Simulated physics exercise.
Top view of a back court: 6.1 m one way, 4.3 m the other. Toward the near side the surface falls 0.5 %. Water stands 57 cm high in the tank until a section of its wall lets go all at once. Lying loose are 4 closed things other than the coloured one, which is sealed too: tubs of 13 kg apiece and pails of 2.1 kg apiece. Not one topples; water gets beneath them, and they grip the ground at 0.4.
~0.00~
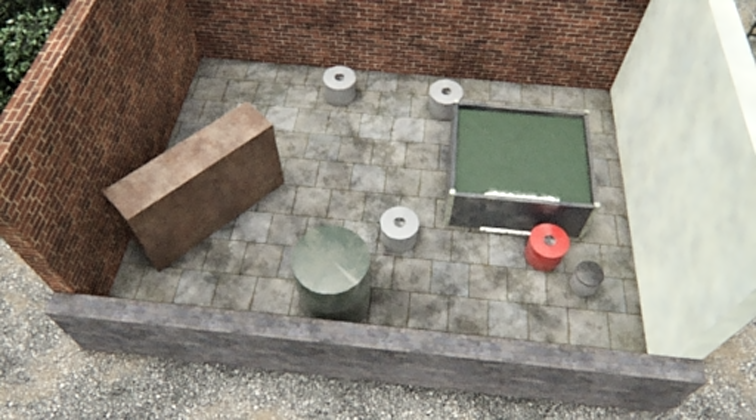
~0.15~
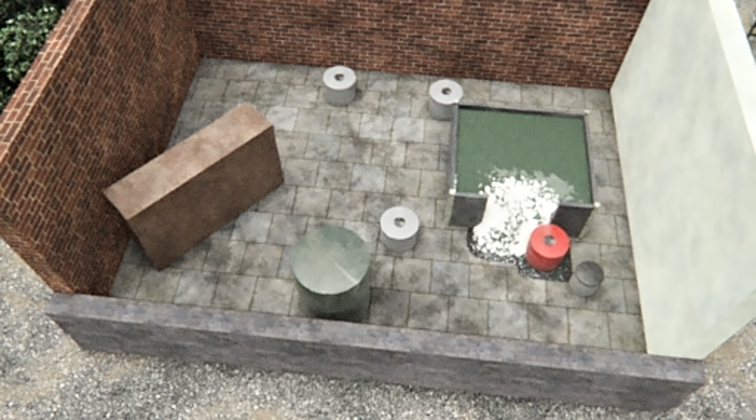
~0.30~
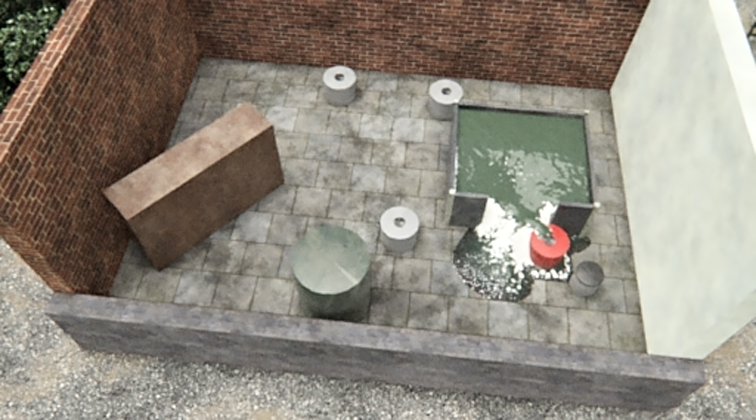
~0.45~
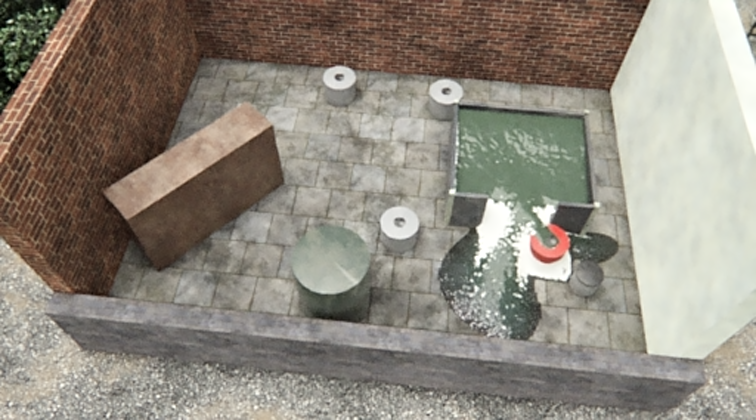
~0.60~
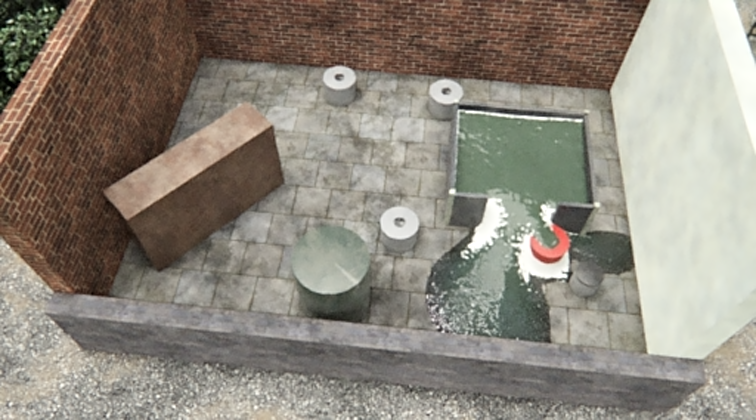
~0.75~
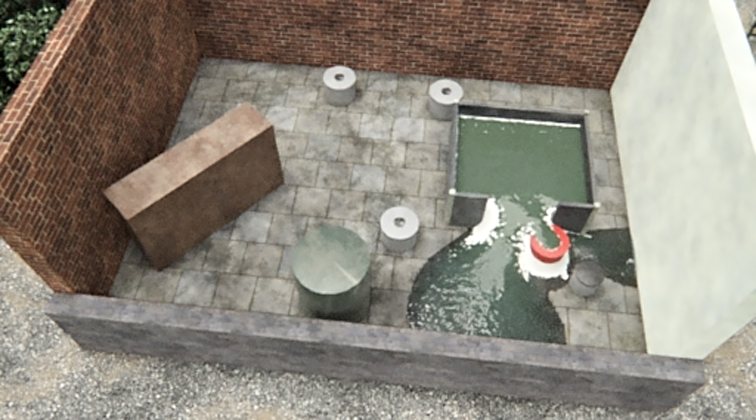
Water pours from the dark tank's near side, surrounds the red tub and spreads across the paving.
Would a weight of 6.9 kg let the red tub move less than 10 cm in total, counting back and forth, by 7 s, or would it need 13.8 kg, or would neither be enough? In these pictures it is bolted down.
Neither would.
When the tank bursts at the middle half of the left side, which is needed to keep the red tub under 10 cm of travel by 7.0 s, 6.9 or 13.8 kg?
In that case, even the light one works.
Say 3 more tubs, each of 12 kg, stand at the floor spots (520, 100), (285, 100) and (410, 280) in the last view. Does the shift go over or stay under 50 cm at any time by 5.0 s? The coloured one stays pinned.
Within it, within it, beyond it.
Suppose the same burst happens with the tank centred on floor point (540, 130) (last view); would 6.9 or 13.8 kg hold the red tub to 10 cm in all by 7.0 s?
In that case the answer is that both weights fall short.
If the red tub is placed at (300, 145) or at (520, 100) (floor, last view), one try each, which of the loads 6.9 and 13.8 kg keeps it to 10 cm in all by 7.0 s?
One by one: Heavier mass alone; no mass suffices.
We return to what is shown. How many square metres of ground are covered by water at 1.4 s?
That flooded area is roughly 7.0 m2.
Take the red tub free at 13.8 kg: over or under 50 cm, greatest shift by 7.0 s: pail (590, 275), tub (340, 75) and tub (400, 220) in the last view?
Shift vs threshold, in turn: Goes outside / stays inside / goes outside.
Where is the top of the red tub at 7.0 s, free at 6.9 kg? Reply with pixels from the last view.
Pixel estimate: Near (525, 107).
After 1.4 s the red tub would be 141 cm from its start with 6.9 kg and 141 cm from its start with 13.8 kg; 15 cm of water round it then.
After 3.1 s the red tub would be 78 cm from its start with 6.9 kg and 33 cm from its start with 13.8 kg; 9 cm of water round it then.
After 4.9 s the red tub would be 252 cm from its start with 6.9 kg and 35 cm from its start with 13.8 kg; 8 cm of water round it then.
After 7.0 s the red tub would be 209 cm from its start with 6.9 kg and 51 cm from its start with 13.8 kg; 7 cm of water round it then.
